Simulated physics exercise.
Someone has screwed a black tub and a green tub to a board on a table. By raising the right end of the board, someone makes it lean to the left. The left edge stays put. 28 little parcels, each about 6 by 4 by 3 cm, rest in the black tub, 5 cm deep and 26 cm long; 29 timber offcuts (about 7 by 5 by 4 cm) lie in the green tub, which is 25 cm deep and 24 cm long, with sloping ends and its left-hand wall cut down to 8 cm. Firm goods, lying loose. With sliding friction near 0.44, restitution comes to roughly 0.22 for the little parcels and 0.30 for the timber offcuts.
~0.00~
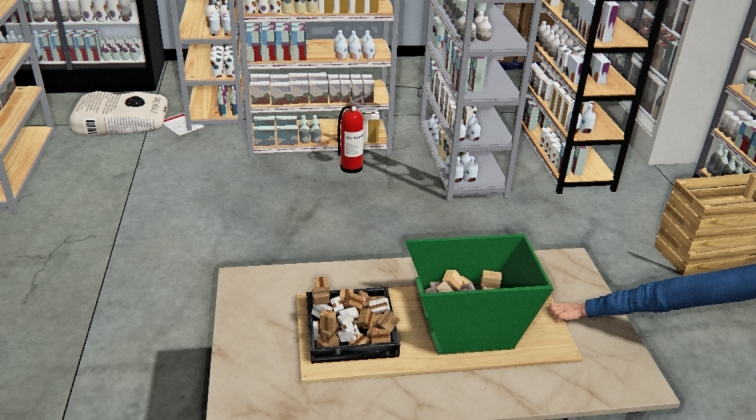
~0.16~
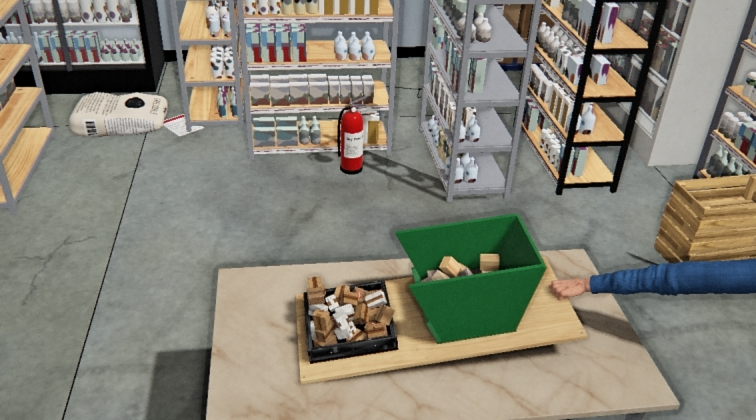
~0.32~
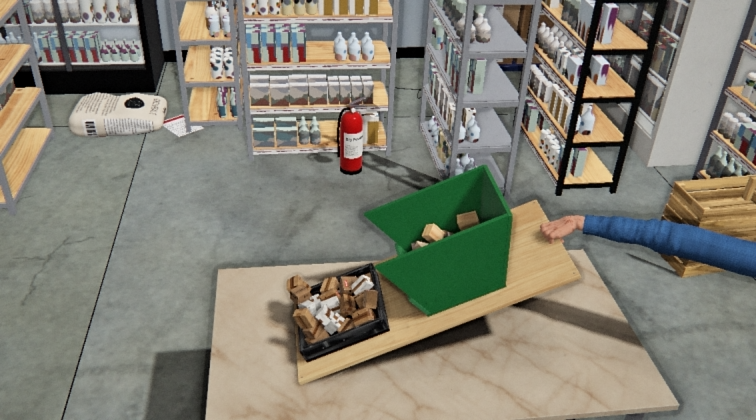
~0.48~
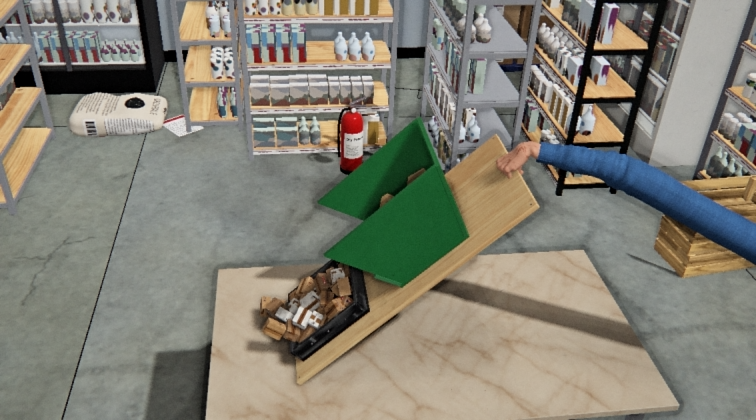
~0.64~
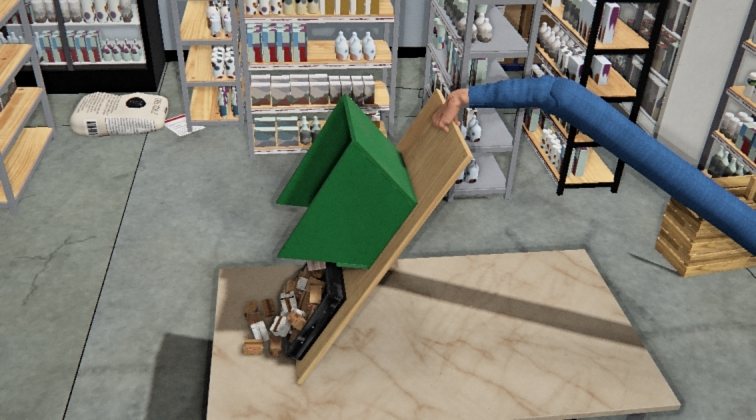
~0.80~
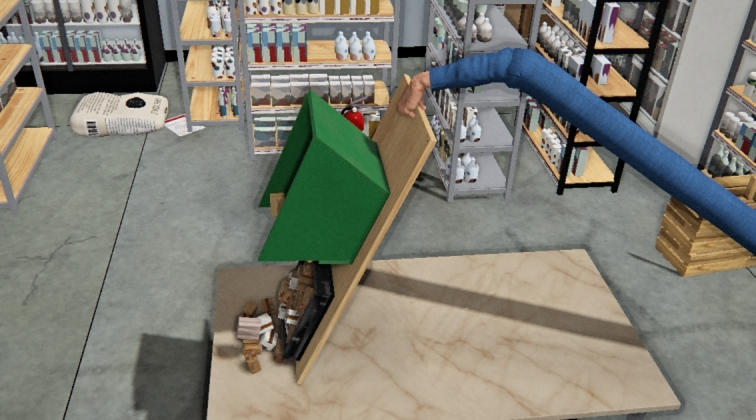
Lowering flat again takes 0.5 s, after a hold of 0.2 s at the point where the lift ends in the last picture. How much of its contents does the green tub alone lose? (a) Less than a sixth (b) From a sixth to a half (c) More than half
c.
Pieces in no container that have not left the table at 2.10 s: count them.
I'd put it at close to 18.
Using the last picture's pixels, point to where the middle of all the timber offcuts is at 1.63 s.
Near (277, 326).
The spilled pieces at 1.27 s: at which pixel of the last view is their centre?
I'd put it somewhere close to (248, 335).
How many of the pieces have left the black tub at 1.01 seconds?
At that moment the black tub count out stands near 8.
After 1.01 s, tilt 67°; 9 of 28 out of the black tub and 9 of 29 out of the green tub.
After 1.27 s, tilt 29°; 9 of 28 out of the black tub and 21 of 29 out of the green tub.
After 1.63 s, tilt 0°; 9 of 28 out of the black tub and 23 of 29 out of the green tub.
Outcome (at 2.10 s), 9 of 28 out of the black tub and 23 of 29 out of the green tub. Asked share, 23 of 29, 79 per cent.
